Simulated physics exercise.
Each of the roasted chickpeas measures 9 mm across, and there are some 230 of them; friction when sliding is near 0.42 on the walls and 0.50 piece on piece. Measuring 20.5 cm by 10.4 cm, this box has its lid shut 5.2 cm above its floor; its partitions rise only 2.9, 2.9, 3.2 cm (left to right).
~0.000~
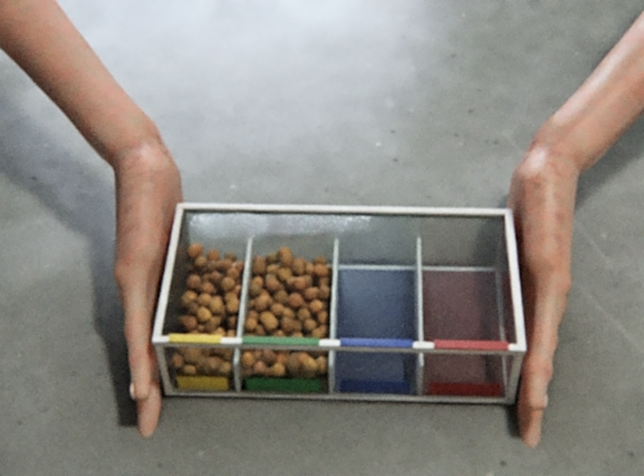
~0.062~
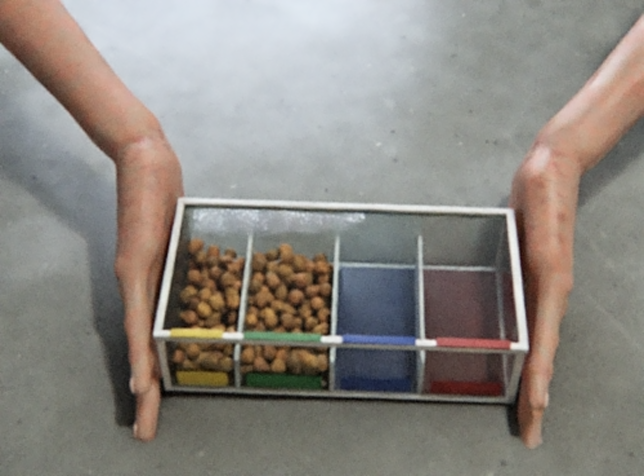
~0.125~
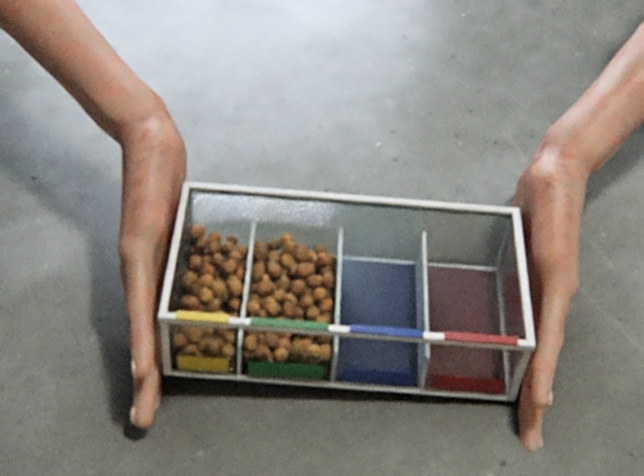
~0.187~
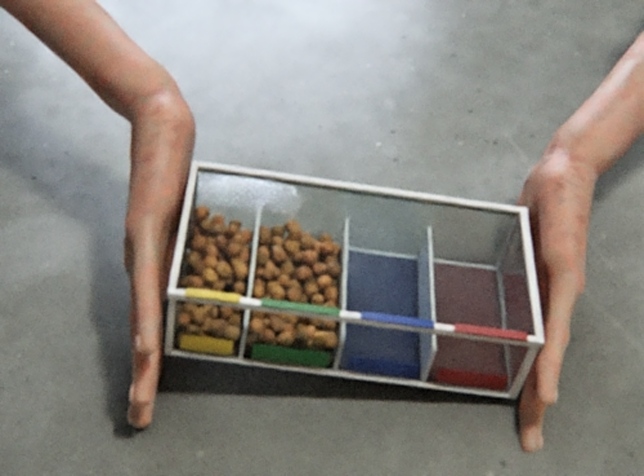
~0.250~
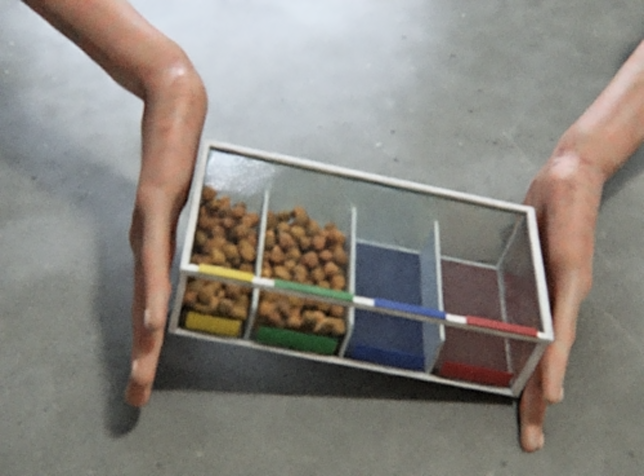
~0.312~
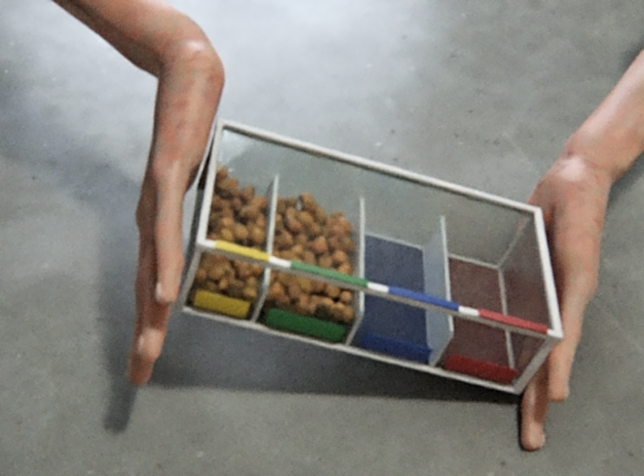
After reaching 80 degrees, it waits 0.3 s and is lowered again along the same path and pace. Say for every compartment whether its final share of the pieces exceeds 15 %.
In the end red: Beats the threshold. Blue: Fails to beat the threshold. Green: Beats the threshold. Yellow: Beats the threshold.
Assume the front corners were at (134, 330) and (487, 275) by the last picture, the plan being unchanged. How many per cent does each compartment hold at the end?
In the end red holds 0 %, blue holds 0 %, green holds 50 % and yellow holds 50 %.
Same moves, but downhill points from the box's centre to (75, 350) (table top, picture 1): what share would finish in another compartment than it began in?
Roughly 10 % of the pieces.
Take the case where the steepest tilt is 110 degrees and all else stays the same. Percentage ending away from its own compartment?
95 percent.
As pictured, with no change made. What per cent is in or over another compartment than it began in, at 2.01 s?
Roughly 30 %.
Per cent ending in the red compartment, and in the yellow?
Final shares - red 20 percent, yellow 30 percent.
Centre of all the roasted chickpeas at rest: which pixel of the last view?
About (306, 305).
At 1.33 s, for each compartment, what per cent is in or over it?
Red = 15, blue = 5, green = 45, yellow = 35 (percent).
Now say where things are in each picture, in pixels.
The first picture shows box tilt 0 degrees, front corners at (160, 339) and (518, 347); green 55 %, yellow 45 %.
The second picture shows box tilt 1 degrees, front corners at (162, 333) and (520, 346).
The third picture shows box tilt 5 degrees, front corners at (166, 315) and (527, 343), lowest corner right back.
The fourth picture shows box tilt 10 degrees, front corners at (175, 292) and (535, 339), lowest corner right back.
The fifth picture shows box tilt 15 degrees, front corners at (188, 267) and (545, 336), lowest corner right back.
The sixth picture shows box tilt 20 degrees, front corners at (204, 243) and (554, 334), lowest corner right back; green 55 %, yellow 45 %. Its pace works out near 80 degrees a second.
After 1.33 s, tilt 80 degrees; red 15 %, blue 5 %, green 45 %, yellow 35 %.
After 2.01 s, tilt 40 degrees; red 20 %, blue 5 %, green 40 %, yellow 30 %.
After 2.73 s, tilt 0 degrees; red 20 %, blue 5 %, green 40 %, yellow 30 %.
In the end, at 3.2 s, red 20 %, blue 5 %, green 40 %, yellow 30 %.
